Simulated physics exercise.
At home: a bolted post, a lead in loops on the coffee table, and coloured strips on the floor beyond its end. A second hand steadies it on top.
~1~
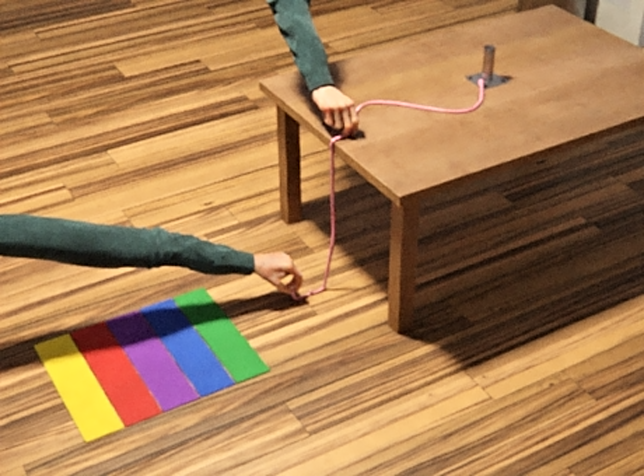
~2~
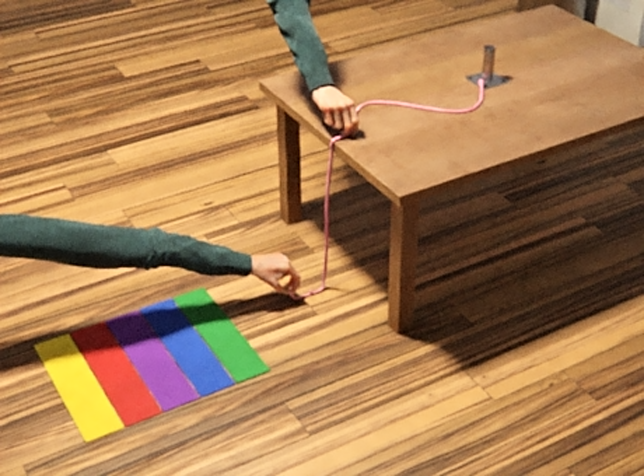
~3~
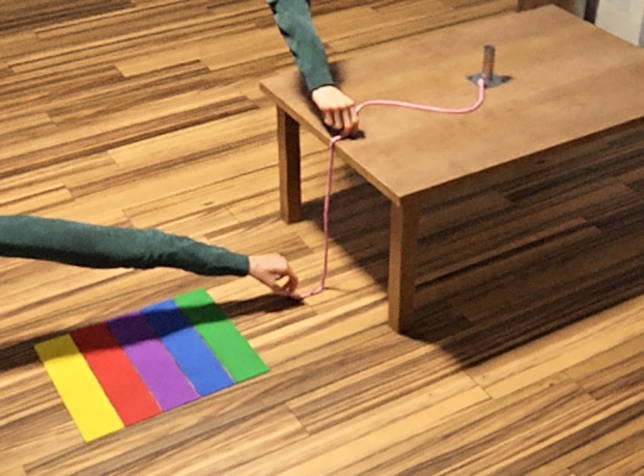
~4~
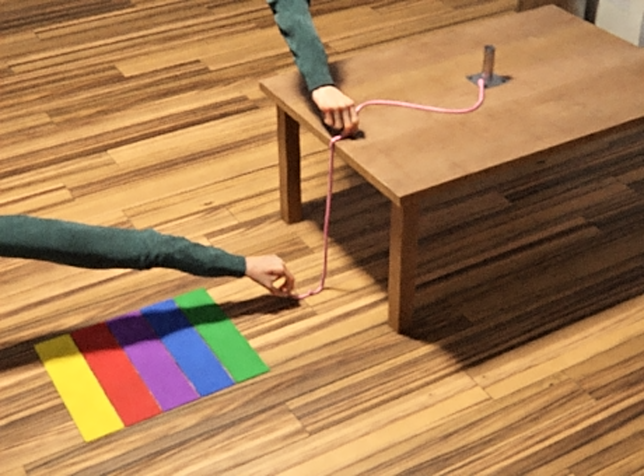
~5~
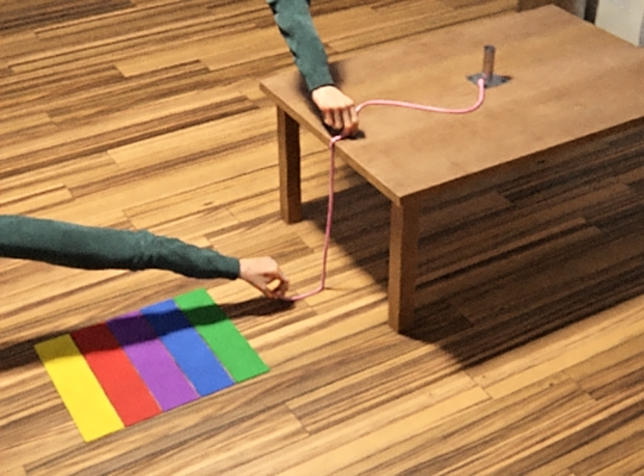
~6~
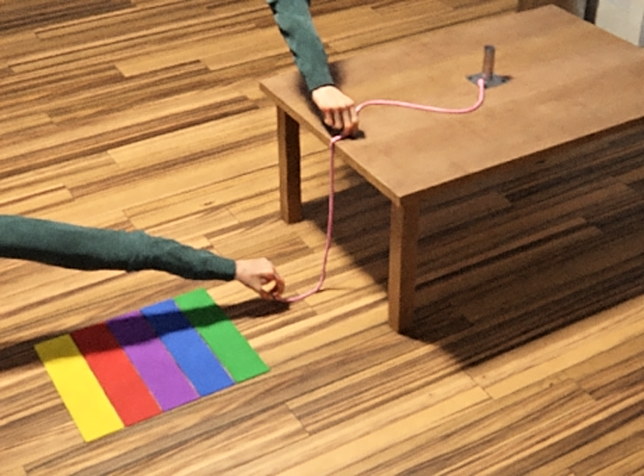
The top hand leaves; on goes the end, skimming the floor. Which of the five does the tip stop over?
The end stops over the red strip.
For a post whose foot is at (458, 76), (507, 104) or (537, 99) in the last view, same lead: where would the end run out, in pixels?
In that order: (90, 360), (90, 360) and (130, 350).
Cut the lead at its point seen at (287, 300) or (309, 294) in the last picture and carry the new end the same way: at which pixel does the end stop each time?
Try by try, around (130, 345) and (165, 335).
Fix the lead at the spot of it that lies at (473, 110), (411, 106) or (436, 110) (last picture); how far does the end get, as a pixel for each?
The places are (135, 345), (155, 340) and (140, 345).
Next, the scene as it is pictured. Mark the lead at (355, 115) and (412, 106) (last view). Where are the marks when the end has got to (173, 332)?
The first at (327, 145), the second at (382, 115).
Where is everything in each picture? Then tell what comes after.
The first frame shows end (293, 289); green (242, 360); blue (207, 374); purple (170, 387); red (133, 402); yellow (95, 416).
The second frame shows end (290, 290); lead through (481, 97) (430, 109) (359, 108) (334, 143) (327, 211) (324, 275).
The third frame shows end (288, 291).
The fourth frame shows end (285, 292); lead through (481, 97) (430, 109) (359, 108) (334, 143) (328, 210) (324, 276).
The fifth frame shows end (279, 294).
The sixth frame shows end (275, 296); lead through (481, 97) (430, 109) (359, 108) (334, 143) (331, 210) (323, 276).
Soon after, end near (174, 332); over blue.
After that, end near (133, 347); over purple.
At the stop, end near (109, 355); over red. It gets as far as the red strip.
